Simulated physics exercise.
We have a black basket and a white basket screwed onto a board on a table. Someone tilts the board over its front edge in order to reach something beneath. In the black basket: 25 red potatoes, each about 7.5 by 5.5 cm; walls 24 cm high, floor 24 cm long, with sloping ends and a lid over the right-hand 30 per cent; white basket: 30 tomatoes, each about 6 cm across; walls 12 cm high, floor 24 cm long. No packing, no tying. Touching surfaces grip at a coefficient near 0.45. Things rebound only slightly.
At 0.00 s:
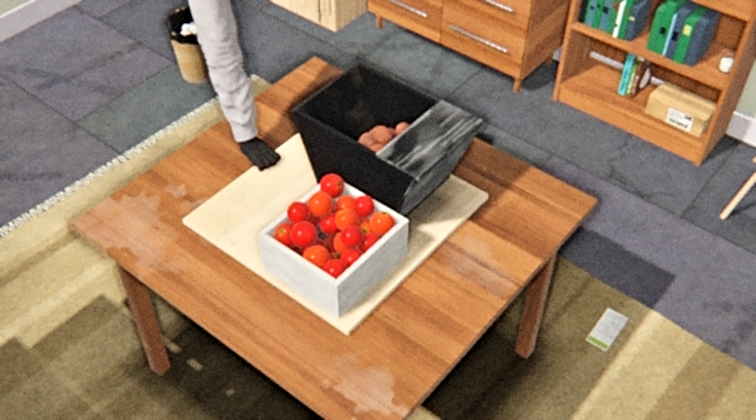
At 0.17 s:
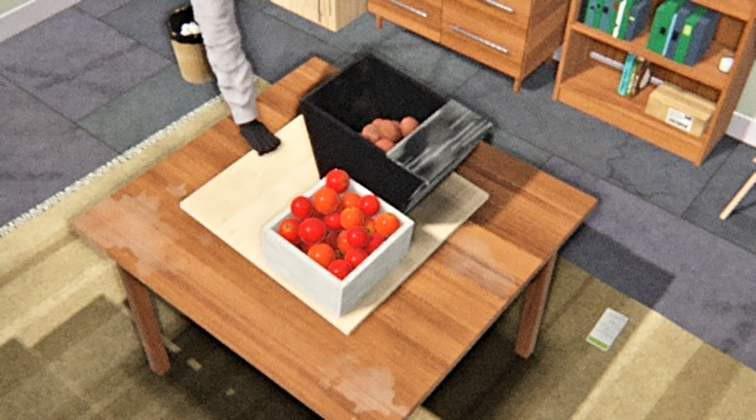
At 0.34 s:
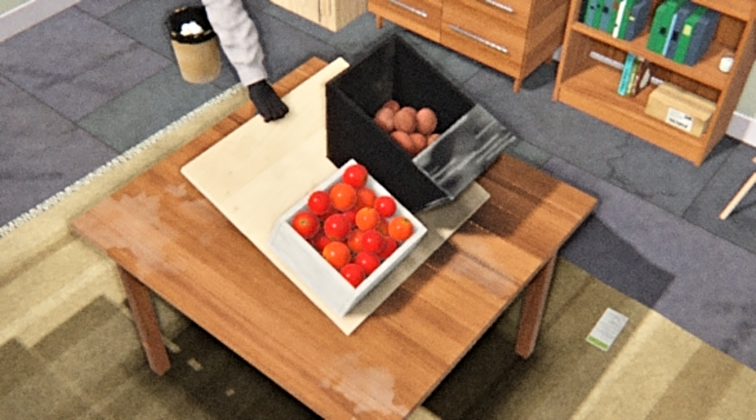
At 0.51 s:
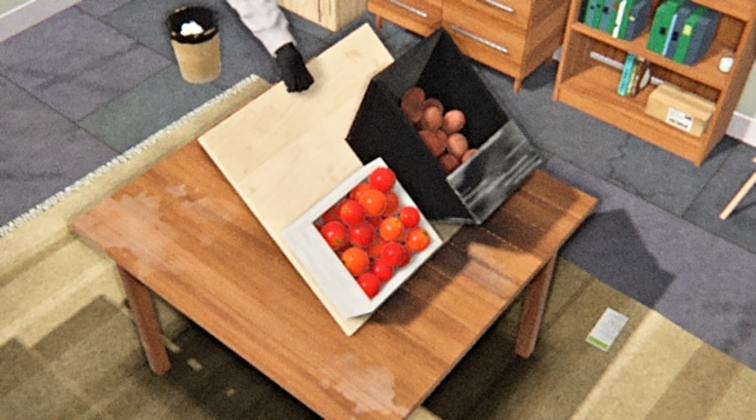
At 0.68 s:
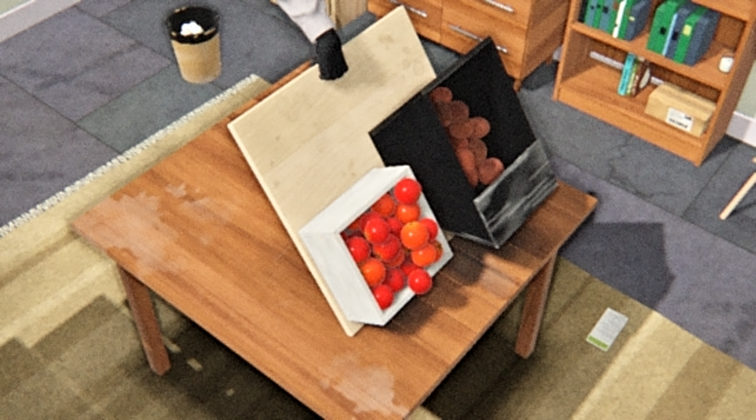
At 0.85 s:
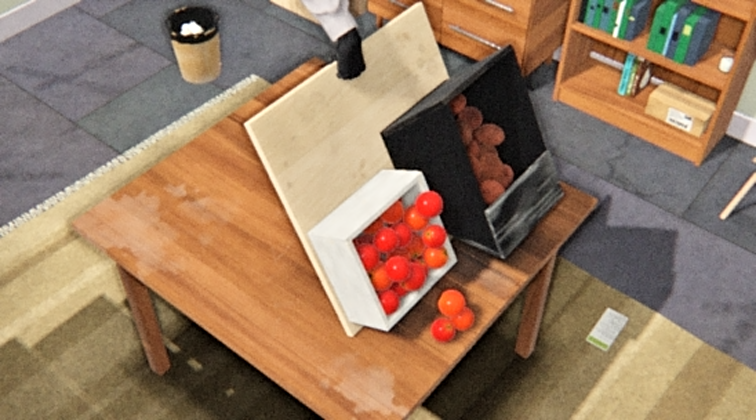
A grey-sleeved arm with a black-gloved hand reaches over a wooden table in a room with dark floor tiles, seen from above at an angle. On a pale board sit a white basket of red and orange tomatoes in front and a black, partly covered basket of reddish potatoes behind. The hand raises the board's left side steeply, both baskets tilt rightward with it, and a few tomatoes drop onto the table.
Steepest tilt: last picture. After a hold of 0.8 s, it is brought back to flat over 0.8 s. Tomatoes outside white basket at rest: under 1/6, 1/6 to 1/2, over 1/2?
I'd guess what escapes is a sixth-to-half share of the load.
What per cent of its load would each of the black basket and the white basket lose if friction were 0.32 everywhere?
Then the black basket sheds 0 per cent, while the white basket sheds 30 per cent.
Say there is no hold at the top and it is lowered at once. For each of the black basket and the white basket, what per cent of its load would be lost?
Black basket: 0%, white basket: 20%.
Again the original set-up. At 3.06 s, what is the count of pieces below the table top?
At that time, the count is near 6.
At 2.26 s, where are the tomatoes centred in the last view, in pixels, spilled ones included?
In the last view they're centred near (361, 254).
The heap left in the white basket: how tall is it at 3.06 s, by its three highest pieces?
About 13 cm.
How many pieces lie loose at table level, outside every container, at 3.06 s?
Around 2 in all.
After 1.20 s, tilt 62°; the black basket has all 25 and the white basket is down by 6 of 30.
After 1.64 s, tilt 62°; the black basket has all 25 and the white basket is down by 7 of 30.
After 2.26 s, tilt 9°; the black basket has all 25 and the white basket is down by 8 of 30.
When it is over (at 3.06 s), the black basket has all 25 and the white basket is down by 8 of 30. Asked share, 8 of 30, 27 per cent.
